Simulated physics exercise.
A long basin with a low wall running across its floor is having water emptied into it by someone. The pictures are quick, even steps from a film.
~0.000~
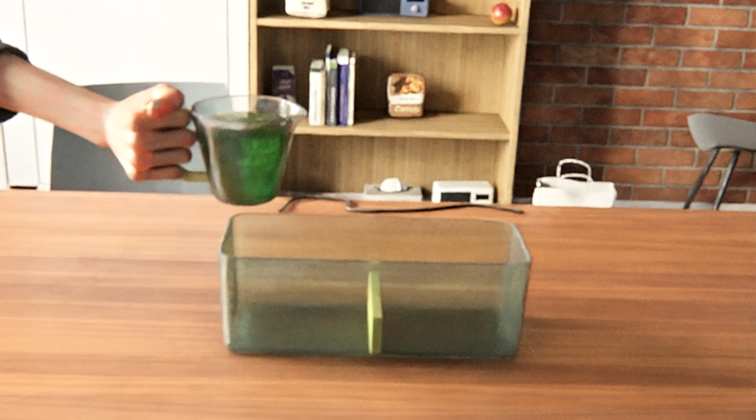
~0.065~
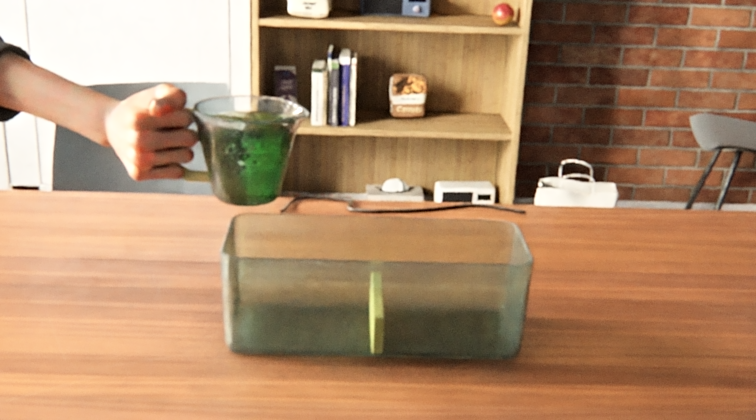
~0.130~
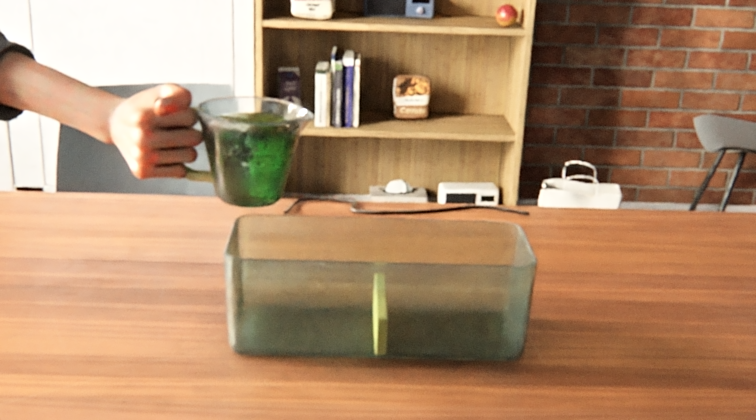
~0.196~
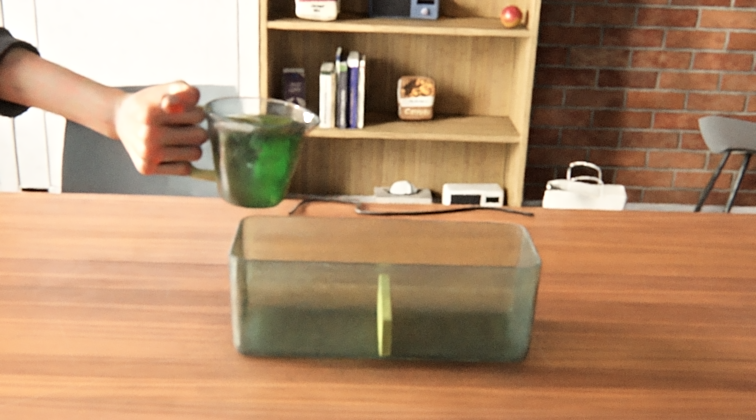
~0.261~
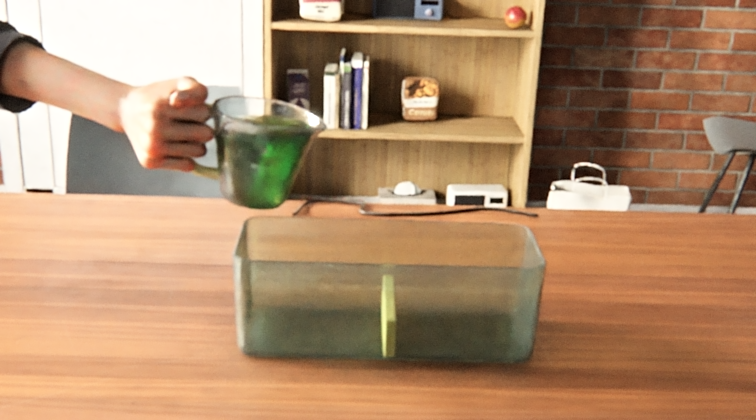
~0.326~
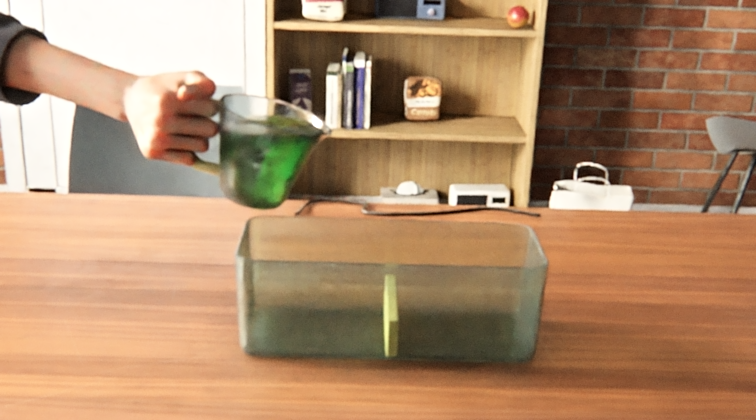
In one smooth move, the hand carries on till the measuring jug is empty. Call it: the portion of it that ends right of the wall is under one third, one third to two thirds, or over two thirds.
Under one third.
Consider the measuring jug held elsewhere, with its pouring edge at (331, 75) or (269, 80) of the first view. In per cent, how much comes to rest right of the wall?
75 and 5 per cent.
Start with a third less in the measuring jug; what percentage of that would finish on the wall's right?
About 5 in a hundred.
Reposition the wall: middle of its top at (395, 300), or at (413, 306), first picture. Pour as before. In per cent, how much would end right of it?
Roughly 5 % and 10 %.
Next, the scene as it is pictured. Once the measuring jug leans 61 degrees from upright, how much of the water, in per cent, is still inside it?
Still holding around 70 %, give or take.
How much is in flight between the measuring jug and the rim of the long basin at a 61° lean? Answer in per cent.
It's about 20 per cent.
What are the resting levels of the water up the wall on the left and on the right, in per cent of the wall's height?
Left side: Approx. 50 %; right side: Approx. 10 %.
A moment on, the measuring jug is tipped part way and 68 per cent is still to pour, 13 is left of the wall and 1 right of it.
Next, the measuring jug is tipped on its side and 17 per cent is still to pour, 62 is left of the wall and 11 right of it.
Then the measuring jug is tipped on its side and 1 per cent is still to pour, 85 is left of the wall and 13 right of it.
Later the measuring jug is tipped on its side and 0 per cent is still to pour, 86 is left of the wall and 13 right of it.
At rest 86 per cent lies left of the wall, 13 right of it and 1 outside.
